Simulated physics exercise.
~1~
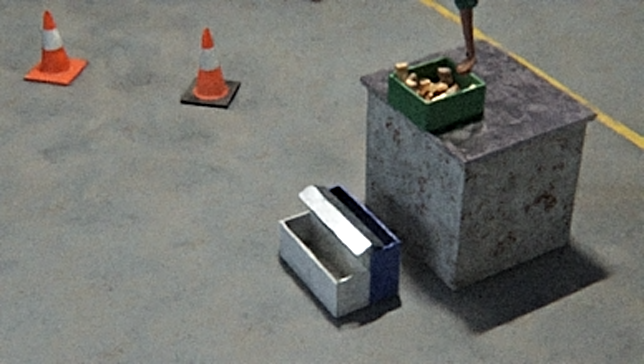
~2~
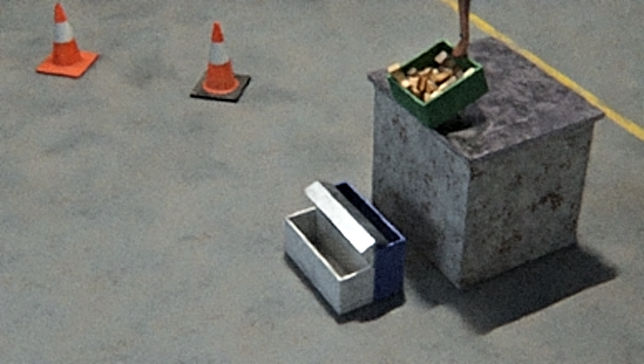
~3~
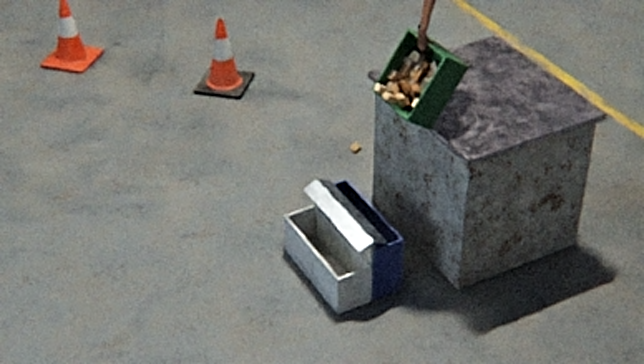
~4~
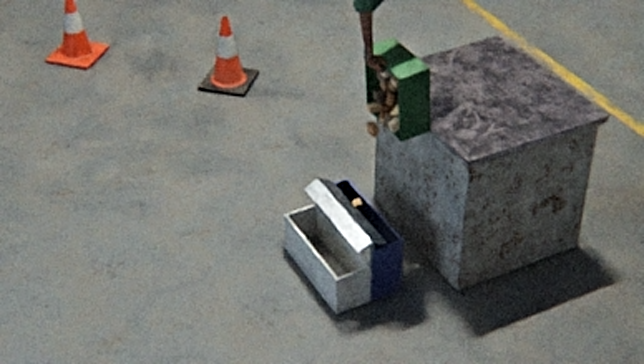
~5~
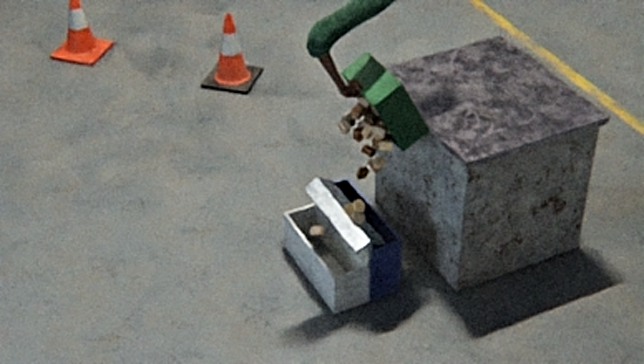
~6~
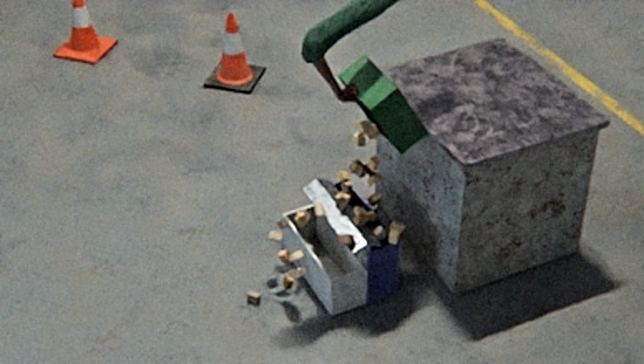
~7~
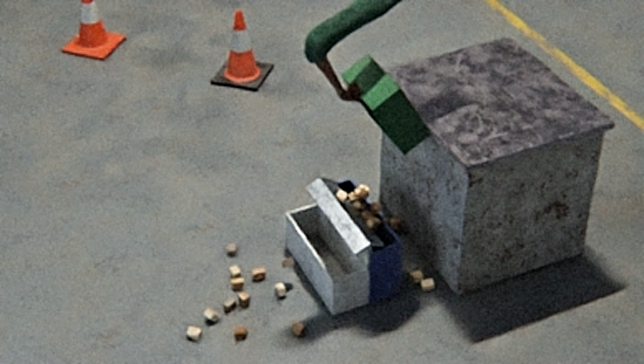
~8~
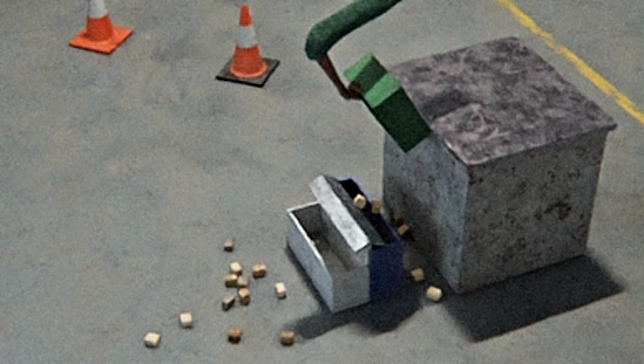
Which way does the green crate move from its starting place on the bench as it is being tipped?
The green crate moves to the left, going past the edge of the bench as it tips.
